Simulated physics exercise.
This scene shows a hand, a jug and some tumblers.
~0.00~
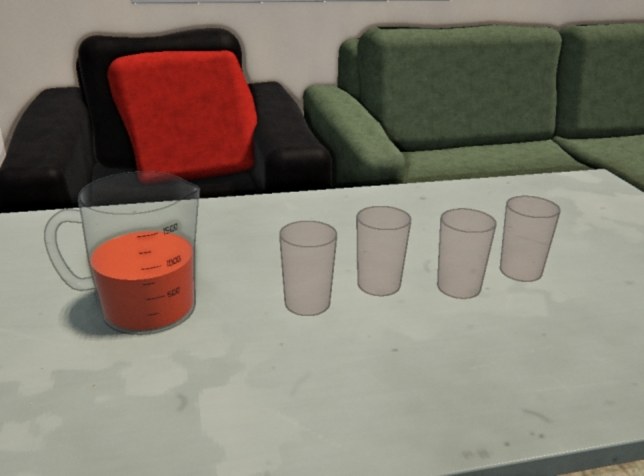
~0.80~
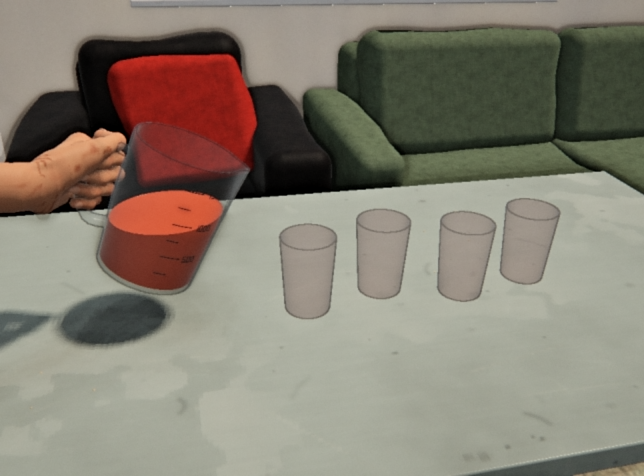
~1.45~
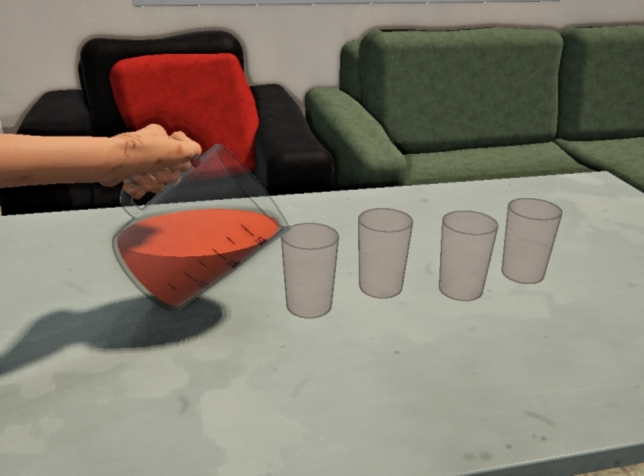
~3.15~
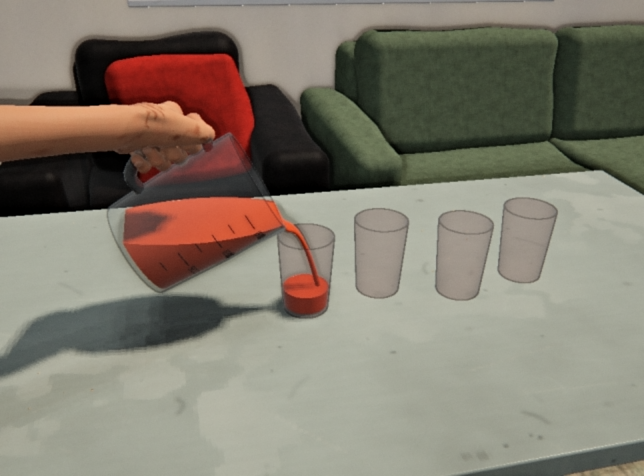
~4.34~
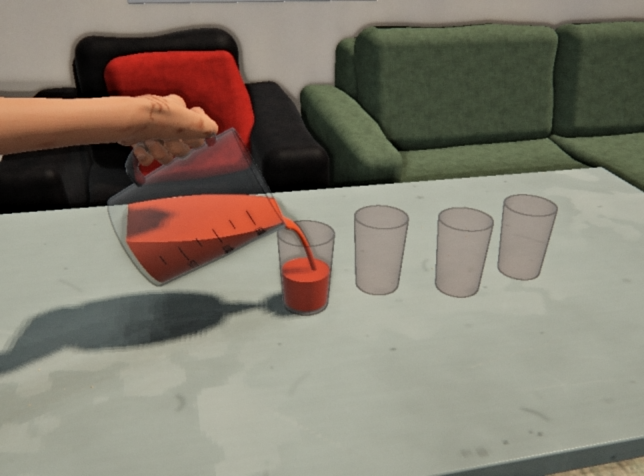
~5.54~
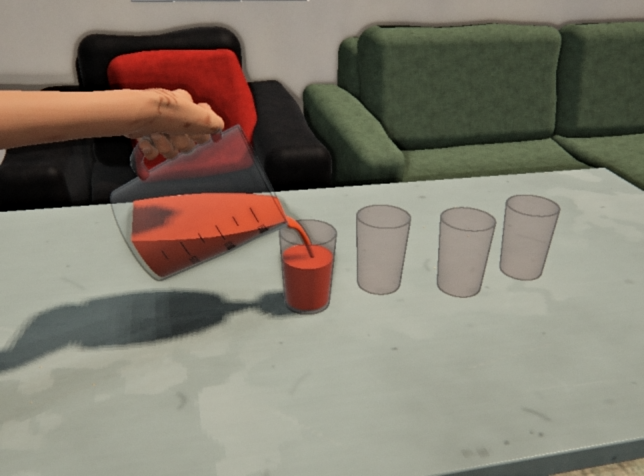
On a pale tabletop before a green sofa, a hand lifts a jug, tilts it, and pours red liquid into the leftmost tumbler.
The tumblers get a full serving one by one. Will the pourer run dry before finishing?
Yes, the supply runs dry first.
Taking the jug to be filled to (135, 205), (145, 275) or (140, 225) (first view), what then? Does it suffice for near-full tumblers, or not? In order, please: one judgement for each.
First start lasts, second start gives out early, third start lasts.
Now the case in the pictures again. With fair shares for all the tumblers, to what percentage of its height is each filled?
I'd expect each to reach near 70 in a hundred.
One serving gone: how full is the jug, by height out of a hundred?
Level: Near 30 per cent.
After 6.5 s, the first is about three quarters full.
After 14.1 s, the first is done and the jug has about two thirds of its load.
After 36.7 s, the jug is empty with three filled and the next at only drops of a serving.
